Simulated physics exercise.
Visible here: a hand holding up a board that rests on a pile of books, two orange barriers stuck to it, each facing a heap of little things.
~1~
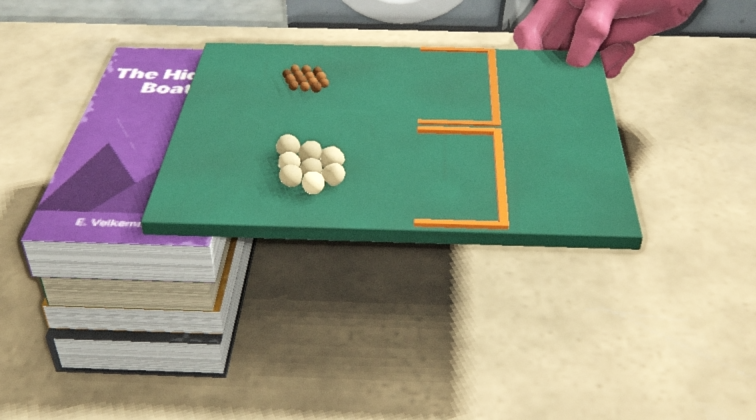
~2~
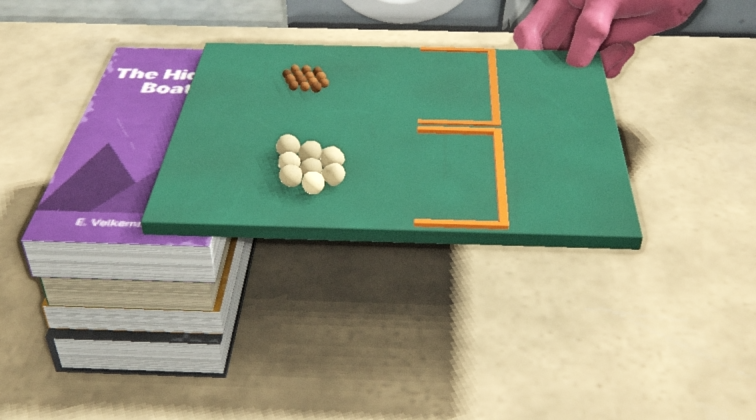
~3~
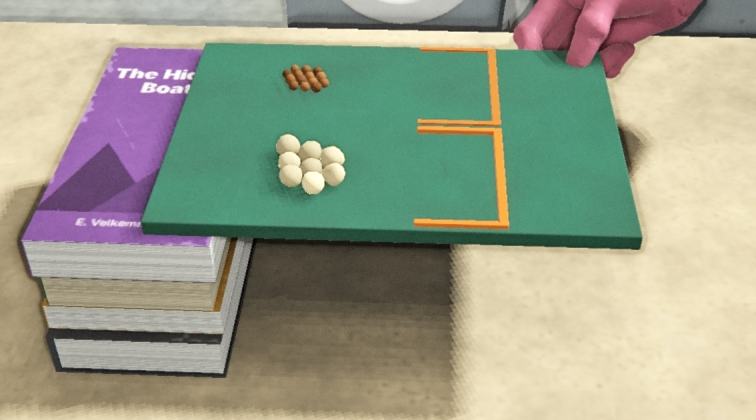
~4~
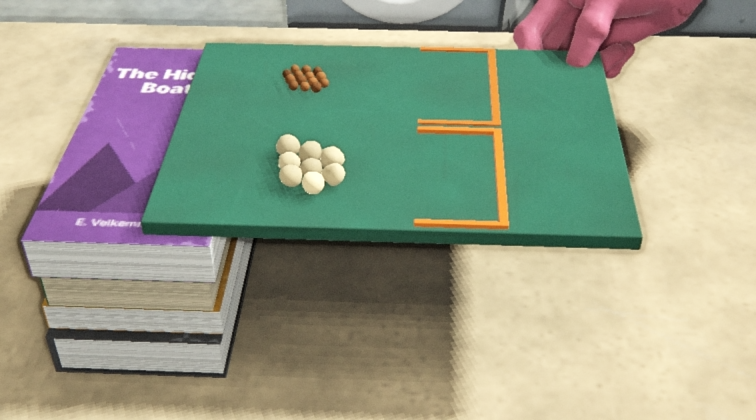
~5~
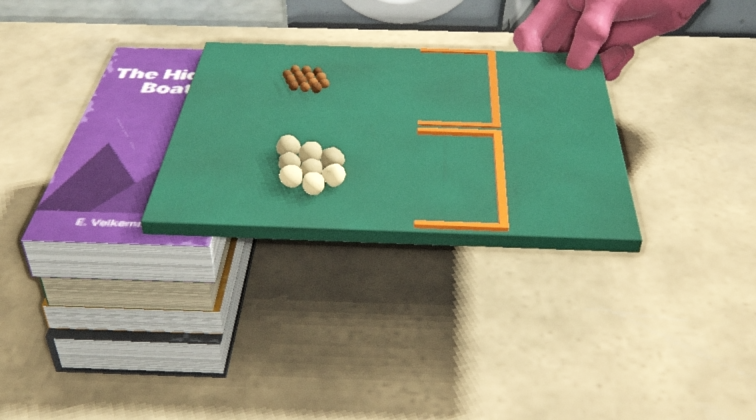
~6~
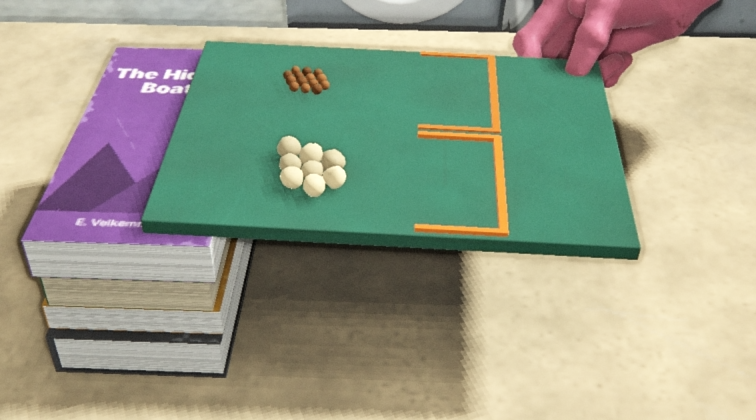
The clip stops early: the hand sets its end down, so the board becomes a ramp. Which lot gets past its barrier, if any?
My prediction: As I see it the near lot travels beyond its barrier, as I see it the far lot travels beyond its barrier.
Then, 0.47 s past the last view, board sloping at 12°; near lot where it was; far lot on its way down.
Then, 0.97 s past the last view, board sloping at 23°; near lot about two thirds past its bar; far lot most past its bar.
Then, 1.57 s past the last view, board resting at 26°; near lot all past its bar; far lot all past its bar.
Finally, board resting at 26°; near lot all past its bar; far lot all past its bar.
